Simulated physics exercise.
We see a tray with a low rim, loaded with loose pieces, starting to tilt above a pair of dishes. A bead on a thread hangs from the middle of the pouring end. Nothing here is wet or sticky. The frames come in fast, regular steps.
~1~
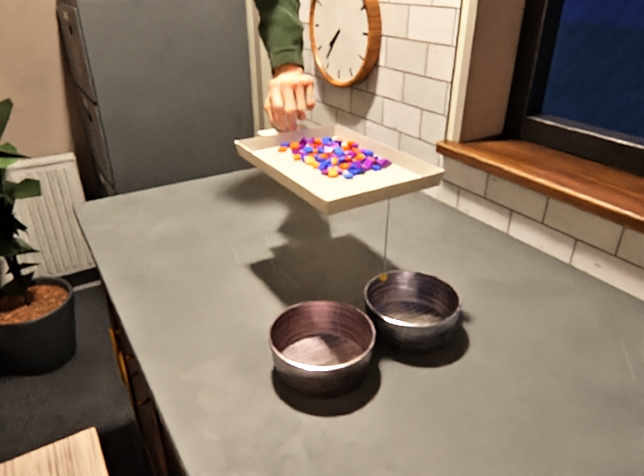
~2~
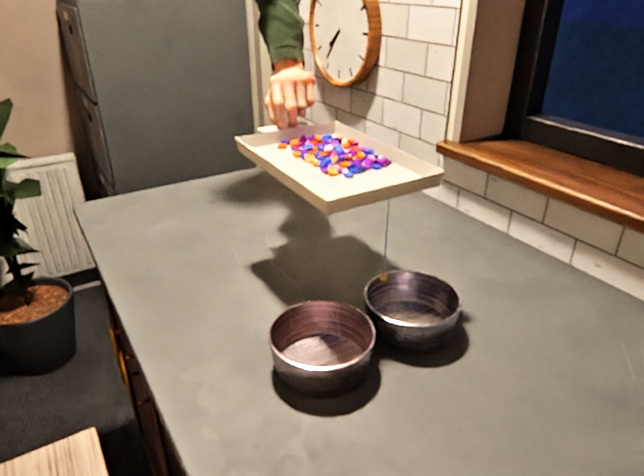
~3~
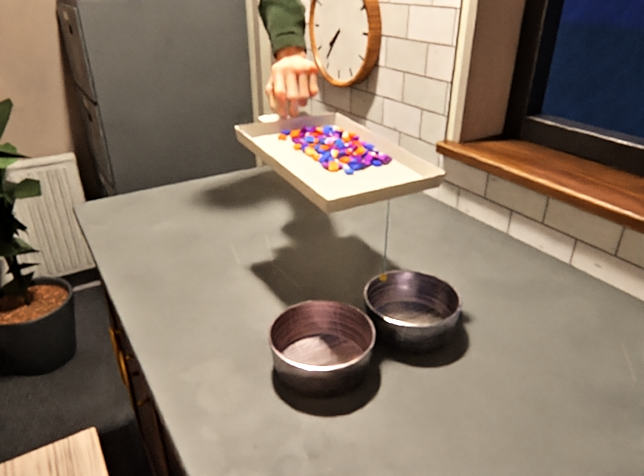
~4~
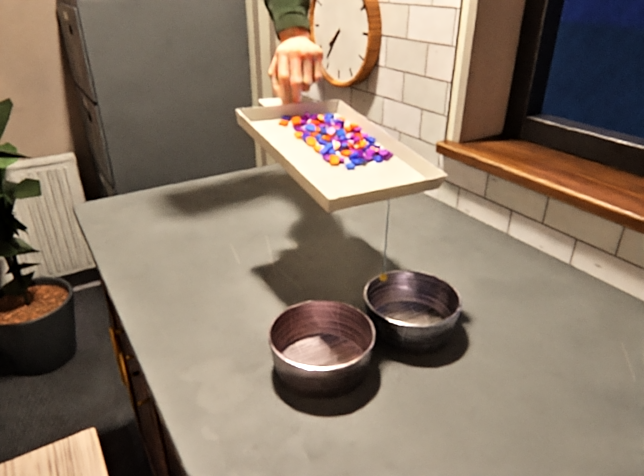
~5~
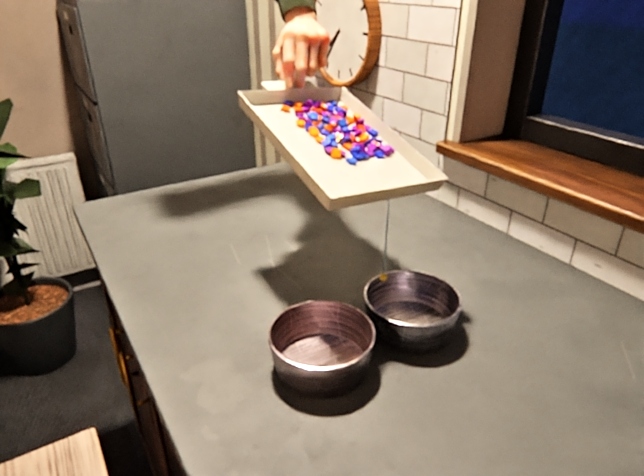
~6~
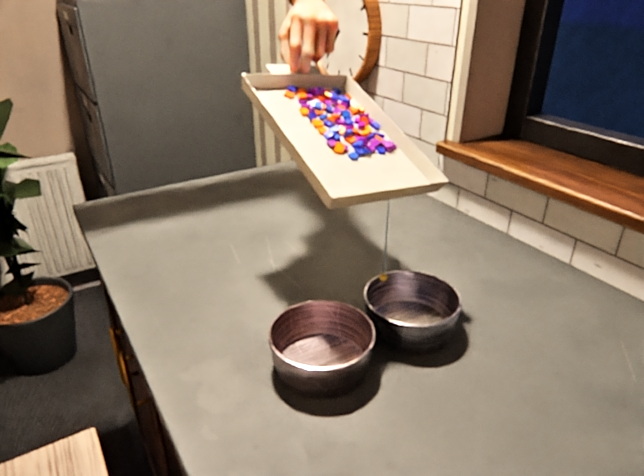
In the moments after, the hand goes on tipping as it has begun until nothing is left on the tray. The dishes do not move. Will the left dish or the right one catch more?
The right dish gets more.
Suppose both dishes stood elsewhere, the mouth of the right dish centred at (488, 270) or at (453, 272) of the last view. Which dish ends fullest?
First the left-hand dish, then the dish on the right.
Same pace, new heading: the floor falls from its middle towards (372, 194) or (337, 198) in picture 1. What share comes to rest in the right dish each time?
Near 60 % and 0 %.
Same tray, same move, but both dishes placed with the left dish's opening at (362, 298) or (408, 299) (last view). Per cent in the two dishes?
Near 60 % and 50 %.
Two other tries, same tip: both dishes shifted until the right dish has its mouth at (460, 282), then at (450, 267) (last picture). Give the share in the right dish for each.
The first gives 70 %, the second 50 %.
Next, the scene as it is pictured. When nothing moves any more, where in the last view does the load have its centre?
Close to (432, 319).
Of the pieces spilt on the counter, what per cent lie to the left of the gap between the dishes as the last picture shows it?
About 0 per cent.
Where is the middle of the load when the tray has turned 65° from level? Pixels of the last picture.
Around (418, 179).
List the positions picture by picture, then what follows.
In the first frame, corners of the pouring end at (328, 199) and (441, 170), level; middle of the load at (333, 157), mosaic tiles; left dish at (351, 376); right dish at (444, 334); bead on its thread at (384, 277).
In the second frame, corners of the pouring end at (328, 199) and (441, 171), level; middle of the load at (333, 155).
In the third frame, corners of the pouring end at (329, 198) and (442, 172), tipped barely, lowest at the right corner; middle of the load at (333, 149).
In the fourth frame, corners of the pouring end at (330, 197) and (443, 174), tipped a little, lowest at the right corner; middle of the load at (335, 140).
In the fifth frame, corners of the pouring end at (332, 196) and (444, 177), tipped clearly, lowest at the right corner; middle of the load at (337, 130).
In the sixth frame, corners of the pouring end at (334, 195) and (444, 179), tipped clearly, lowest at the right corner; middle of the load at (340, 121); left dish at (351, 376); right dish at (444, 334).
Soon after the last picture, tray tipped steeply; nearly all on the tray; a stray few in the air.
A little later, tray tipped past a quarter turn; about a third on the tray; about a quarter in the right dish; about a quarter outside both; a small part in the air.
Later still, tray tipped past a quarter turn; about two thirds in the right dish; about a third outside both.
At rest, tray tipped past a quarter turn; none in the left dish; about two thirds in the right dish; about a third outside both.
